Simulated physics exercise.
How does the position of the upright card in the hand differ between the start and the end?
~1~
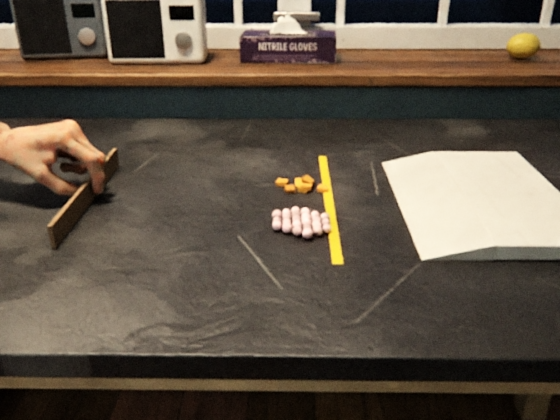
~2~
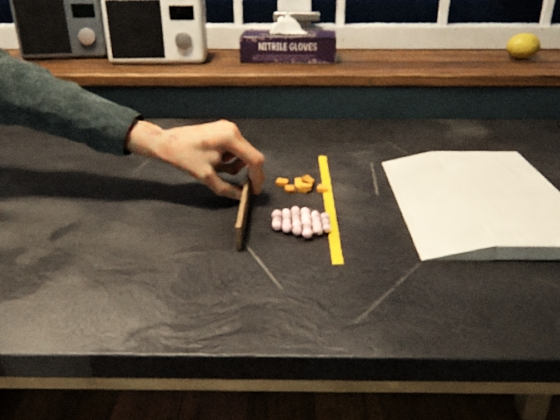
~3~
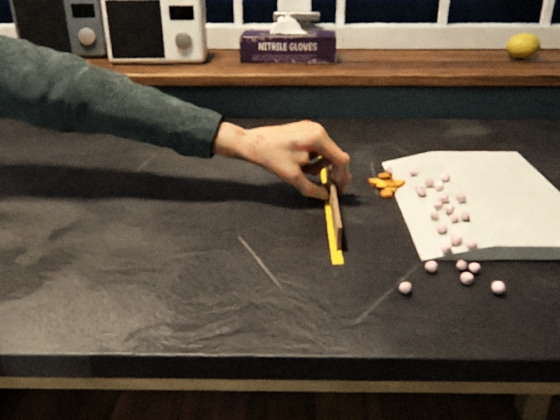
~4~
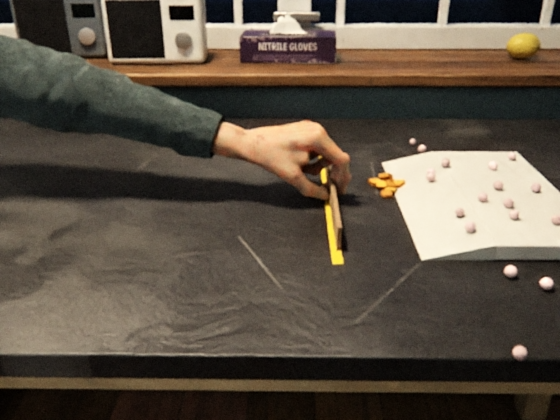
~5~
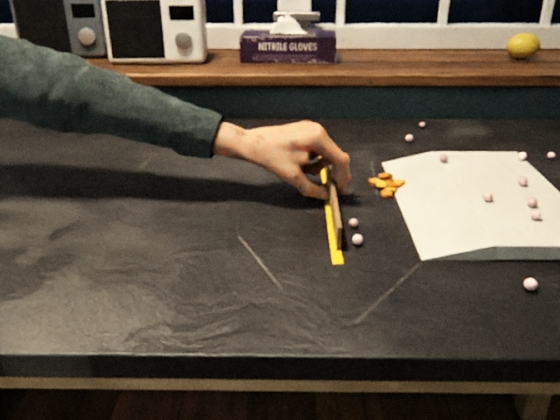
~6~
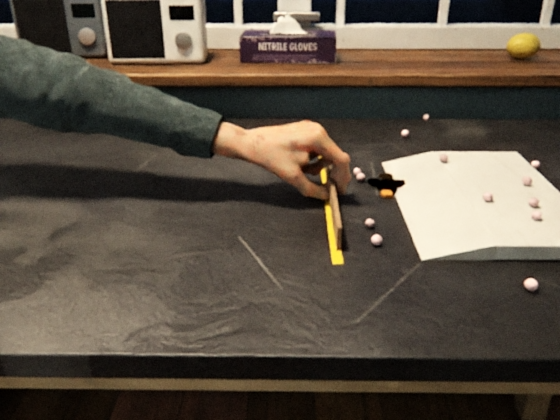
At the start the card stands near the left side of the dark table, well away from the small pieces. By the end it has been pushed right and stands at the yellow tape, just before the white ramp.
